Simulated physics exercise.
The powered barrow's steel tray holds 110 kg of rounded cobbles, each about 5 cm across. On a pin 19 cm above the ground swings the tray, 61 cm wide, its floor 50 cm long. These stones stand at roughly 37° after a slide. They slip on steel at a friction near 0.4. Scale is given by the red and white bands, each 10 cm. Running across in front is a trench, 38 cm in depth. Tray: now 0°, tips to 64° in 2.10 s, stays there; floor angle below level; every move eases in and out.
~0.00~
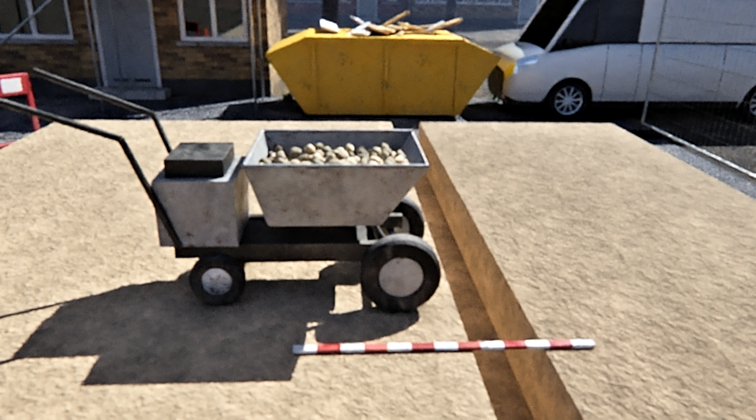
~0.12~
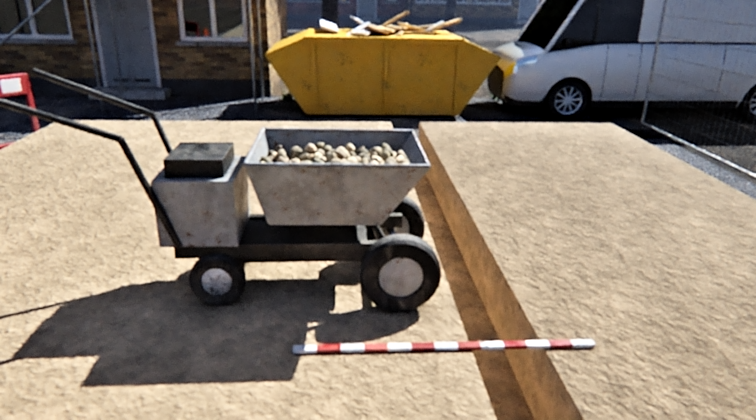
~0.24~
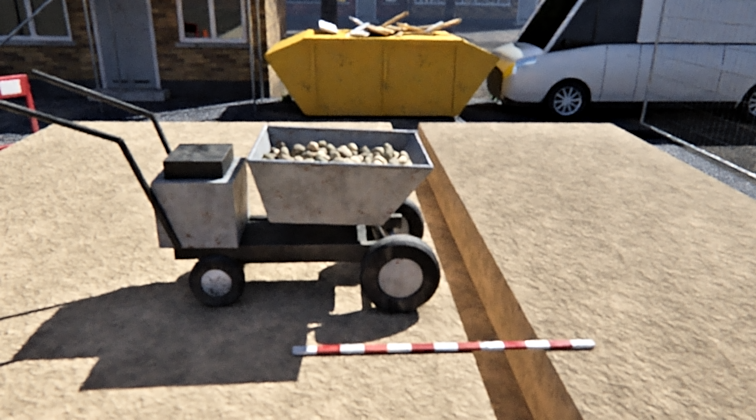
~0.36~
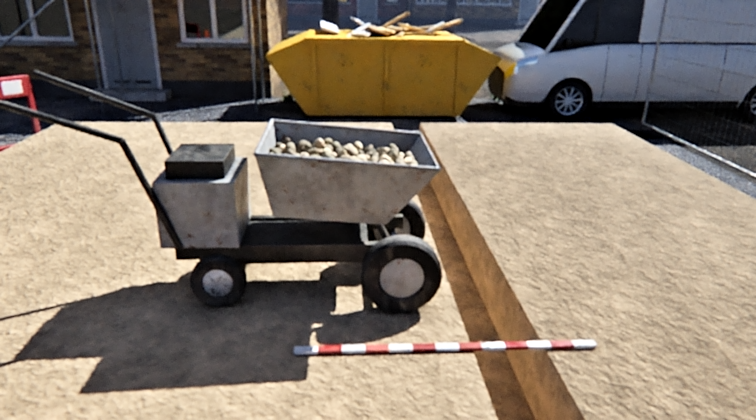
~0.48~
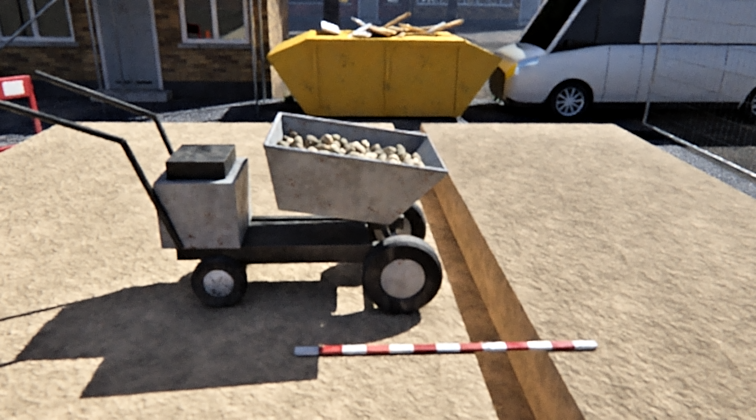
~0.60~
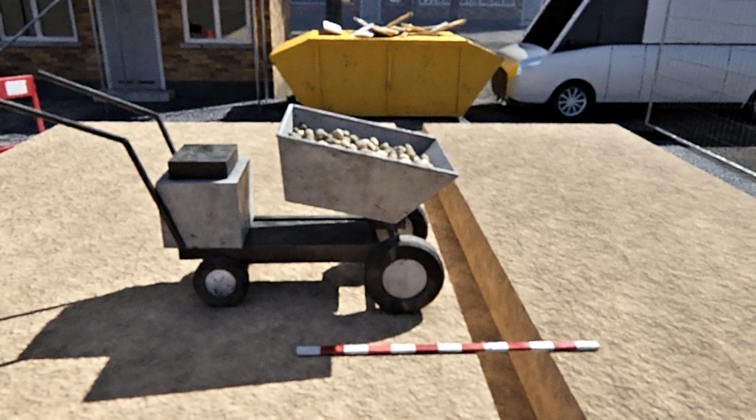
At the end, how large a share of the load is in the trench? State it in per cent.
A share of about 28 per cent.
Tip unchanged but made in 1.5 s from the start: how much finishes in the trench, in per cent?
25 per cent.
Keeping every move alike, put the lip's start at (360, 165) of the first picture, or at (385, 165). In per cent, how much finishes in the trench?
Close to 70 percent in the first case, 65 percent in the second.
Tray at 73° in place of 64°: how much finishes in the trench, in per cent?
Roughly 35%.
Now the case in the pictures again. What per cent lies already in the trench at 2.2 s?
Something like 0 in a hundred.
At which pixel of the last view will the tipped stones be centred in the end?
Resting centre: About (530, 279).
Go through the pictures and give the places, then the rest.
In the first picture, the tray is at 0°, its lip at (429, 167); the top of the load is at (345, 154).
In the second picture, the tray is at 1°, its lip at (430, 167); the top of the load is at (338, 153); the stones move at 0.1 m/s on average.
In the third picture, the tray is at 2°, its lip at (433, 168); the top of the load is at (323, 152); the stones move at 0.2 m/s on average.
In the fourth picture, the tray is at 5°, its lip at (440, 170); the top of the load is at (315, 149); the stones move at 0.2 m/s on average.
The fifth picture shows lip at (448, 172), floor tilted 9°, highest stones at (316, 145); the stones move at 0.3 m/s on average.
The sixth picture shows lip at (458, 176), floor tilted 13°, highest stones at (312, 136); the stones move at 0.3 m/s on average.
After 1.6 s the floor is at 54°; 100 % in the tray; the foremost stones are at (507, 211).
After 2.2 s the floor is at 64°; 78 % in the tray, 2 % in the trench, 20 % past the trench; the foremost stones are at (585, 295).
After 2.5 s the floor is at 64°; 56 % in the tray, 5 % in the trench, 39 % past the trench; the foremost stones are at (621, 283).
After 4.5 s the floor is at 64°; 25 % in the tray, 28 % in the trench, 47 % past the trench; the foremost stones are at (631, 274).
